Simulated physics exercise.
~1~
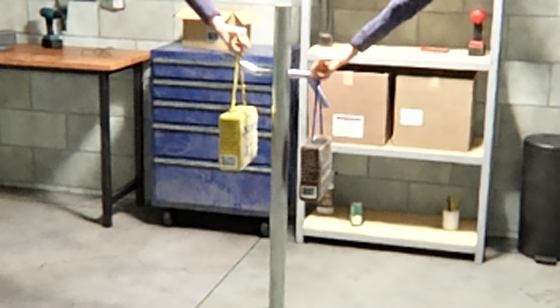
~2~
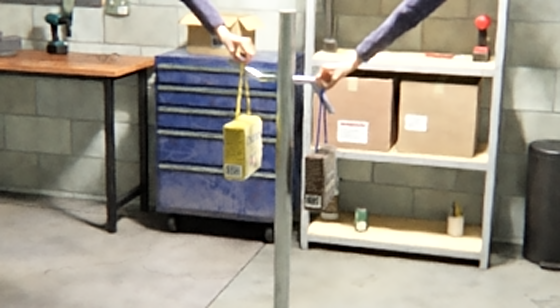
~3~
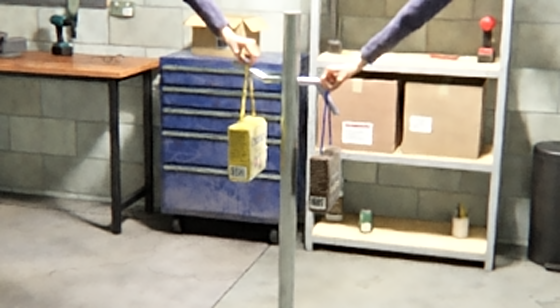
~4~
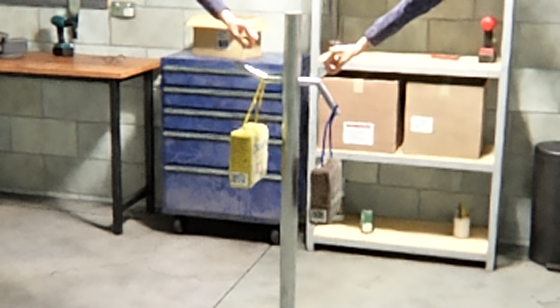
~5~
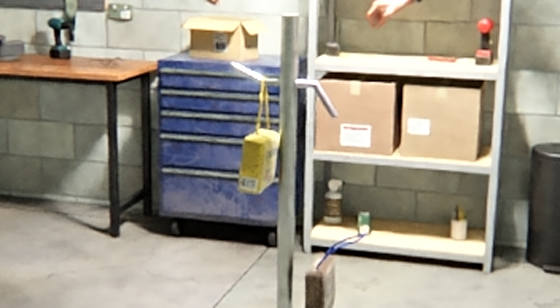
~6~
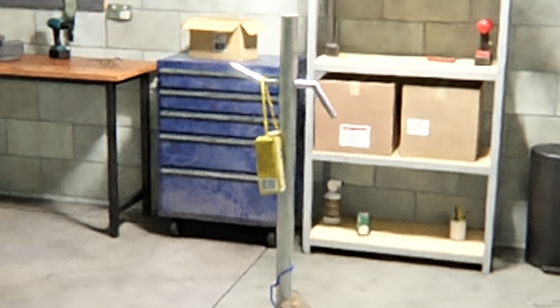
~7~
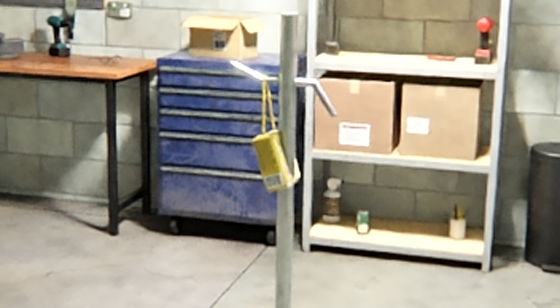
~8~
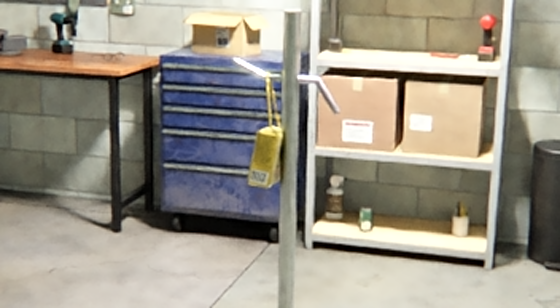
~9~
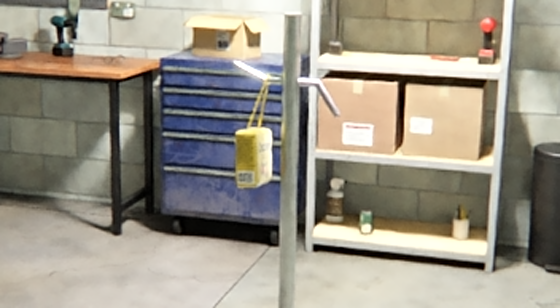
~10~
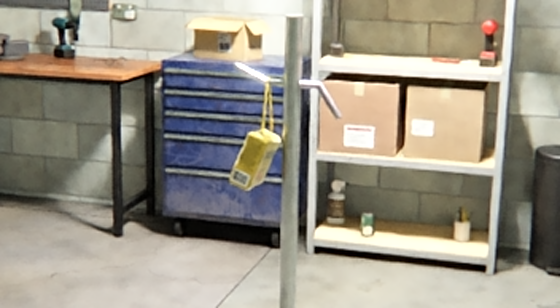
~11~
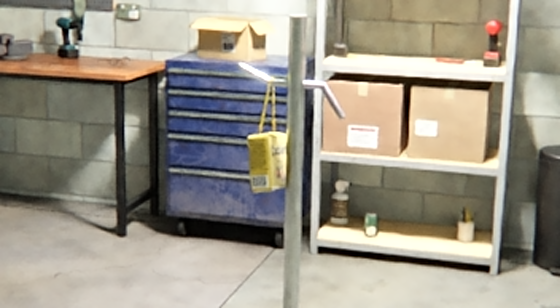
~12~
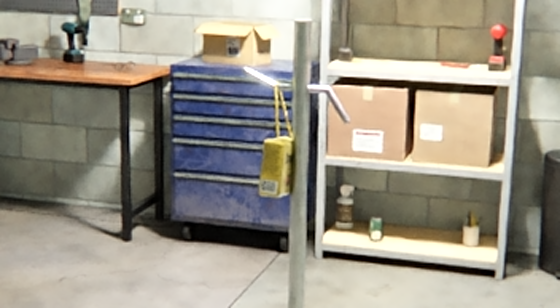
Two hands reach in from above, lowering a yellow bag and a brown bag by their loops onto the pegs of a metal stand in a workshop, with a blue tool chest and shelves behind. The yellow bag settles on the left peg as the hands let go and draw back. The brown bag slips off the right peg, drops past the pole and lands on the floor, then passes out of view. The yellow bag swings and twists on its loop, tilting one way and another. It ends still hanging from the left peg, while the right peg is bare.
